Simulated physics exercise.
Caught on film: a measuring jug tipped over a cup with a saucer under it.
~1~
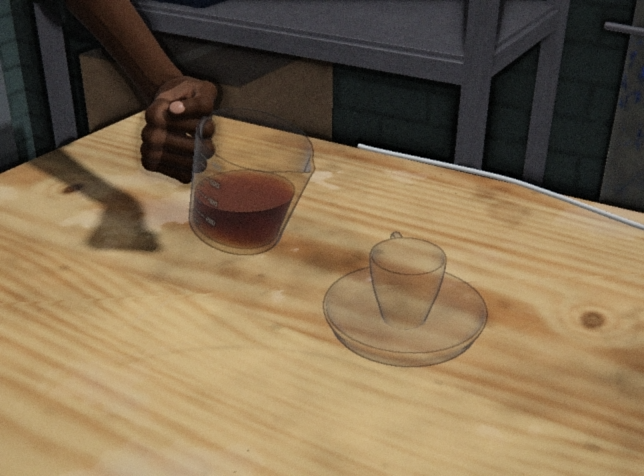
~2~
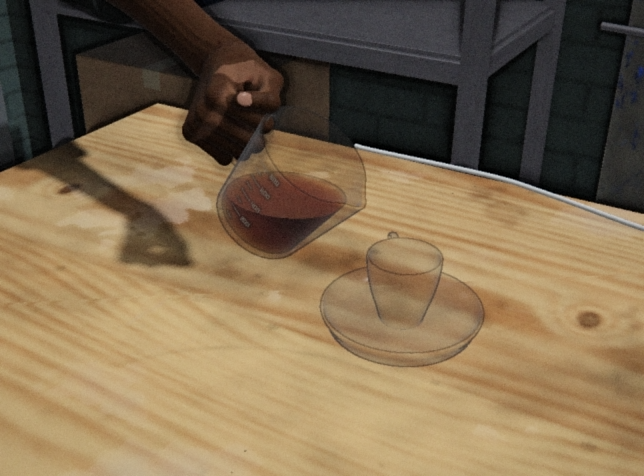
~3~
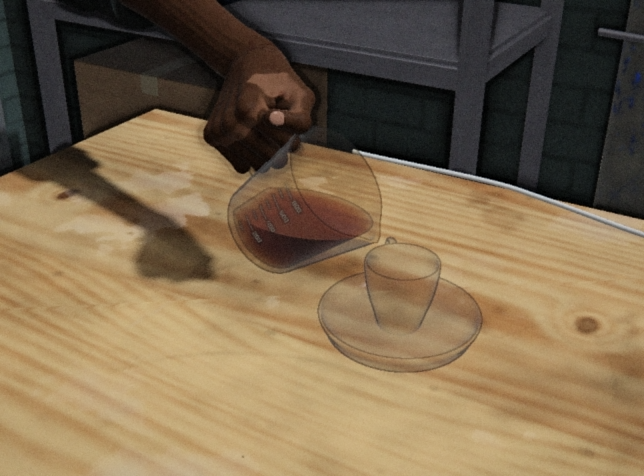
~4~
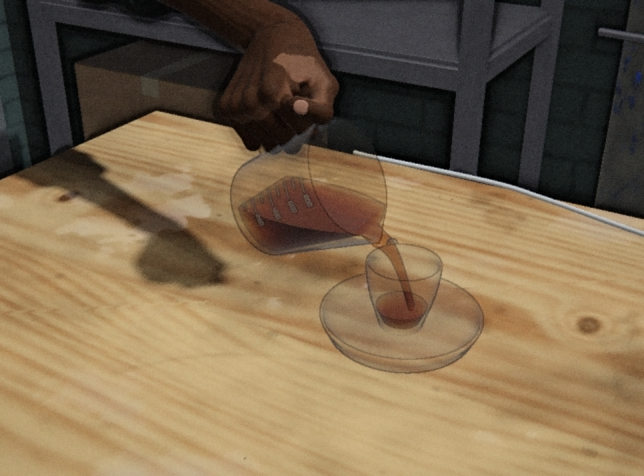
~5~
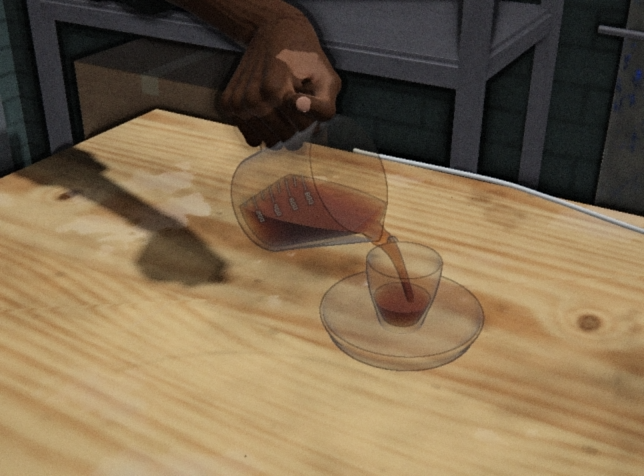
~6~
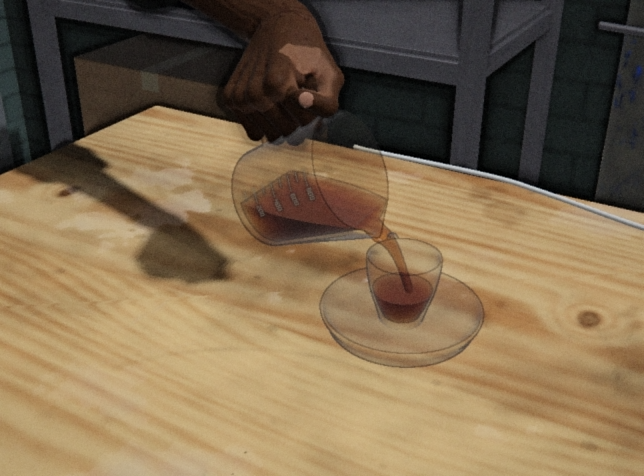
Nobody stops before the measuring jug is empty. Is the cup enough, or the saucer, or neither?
It gets as far as the saucer.
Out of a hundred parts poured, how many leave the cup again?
I make it 40 per cent.
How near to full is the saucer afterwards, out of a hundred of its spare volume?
Near 60 in a hundred.
Next, the cup is full to the brim; the saucer is dry.
After that, the cup is full to the brim; the saucer is wet, with room to spare.
Finally, the cup is full to the brim; the saucer is wet, with room to spare.
